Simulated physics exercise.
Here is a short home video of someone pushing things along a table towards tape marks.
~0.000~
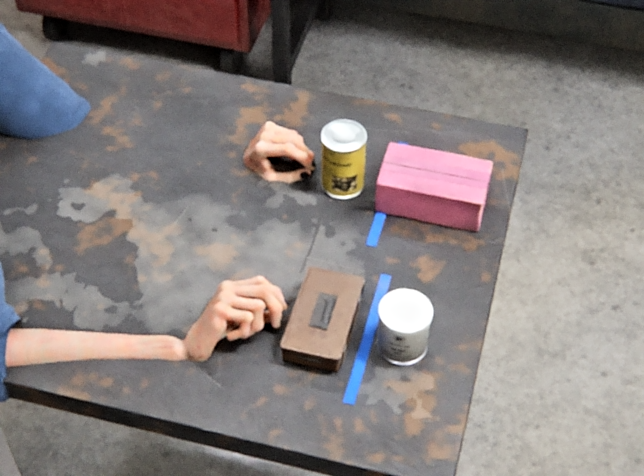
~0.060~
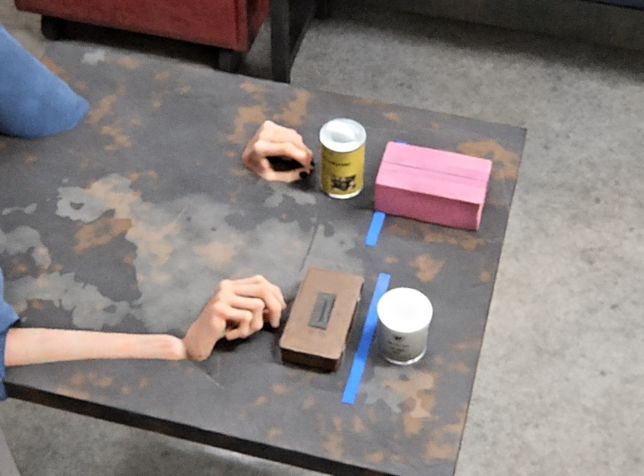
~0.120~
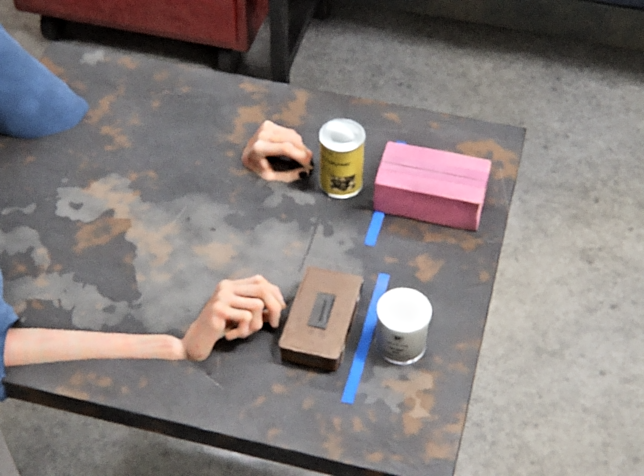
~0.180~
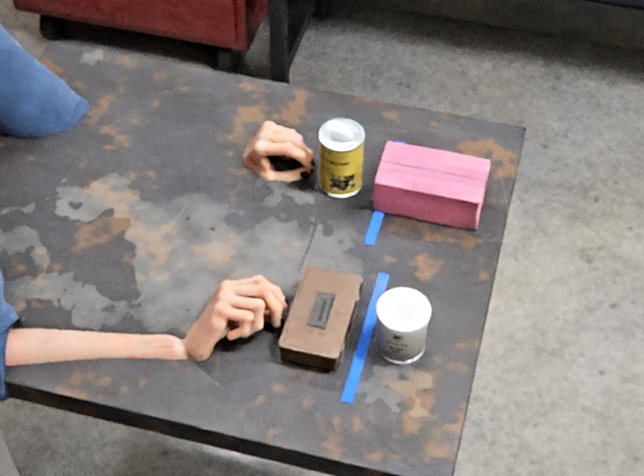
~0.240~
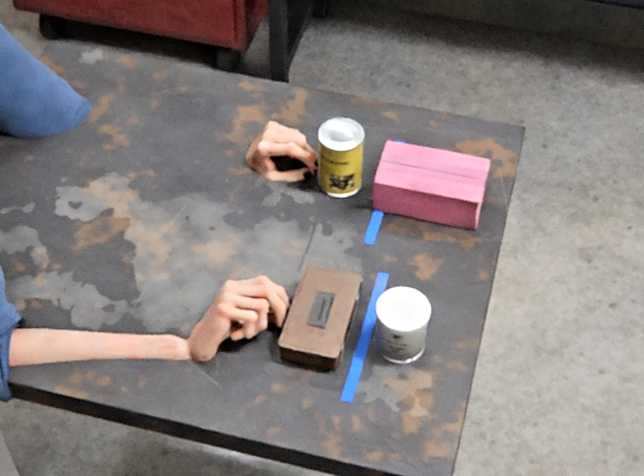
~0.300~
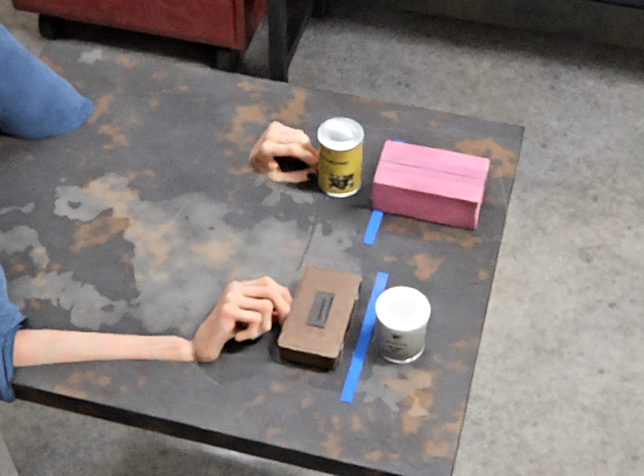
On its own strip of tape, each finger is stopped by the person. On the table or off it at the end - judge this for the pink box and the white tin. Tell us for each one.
Result: I'd say the pink box keeps to the tabletop; I'd say the white tin keeps to the tabletop.
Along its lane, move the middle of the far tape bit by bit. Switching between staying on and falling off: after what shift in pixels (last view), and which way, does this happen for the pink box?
Direction right, distance about 20 px.
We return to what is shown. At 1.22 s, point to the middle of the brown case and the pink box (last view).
You'll find the brown case close to (388, 331) and the pink box close to (475, 193).
Around 0.90 s, pink box travelled a little near (452, 189); white tin travelled a little near (419, 329).
Around 1.22 s, pink box travelled a little near (475, 193); white tin travelled about its own width near (444, 335).
Finally (3.0 s), the pink box remains on top, near (486, 195); the white tin remains on top, near (458, 338).
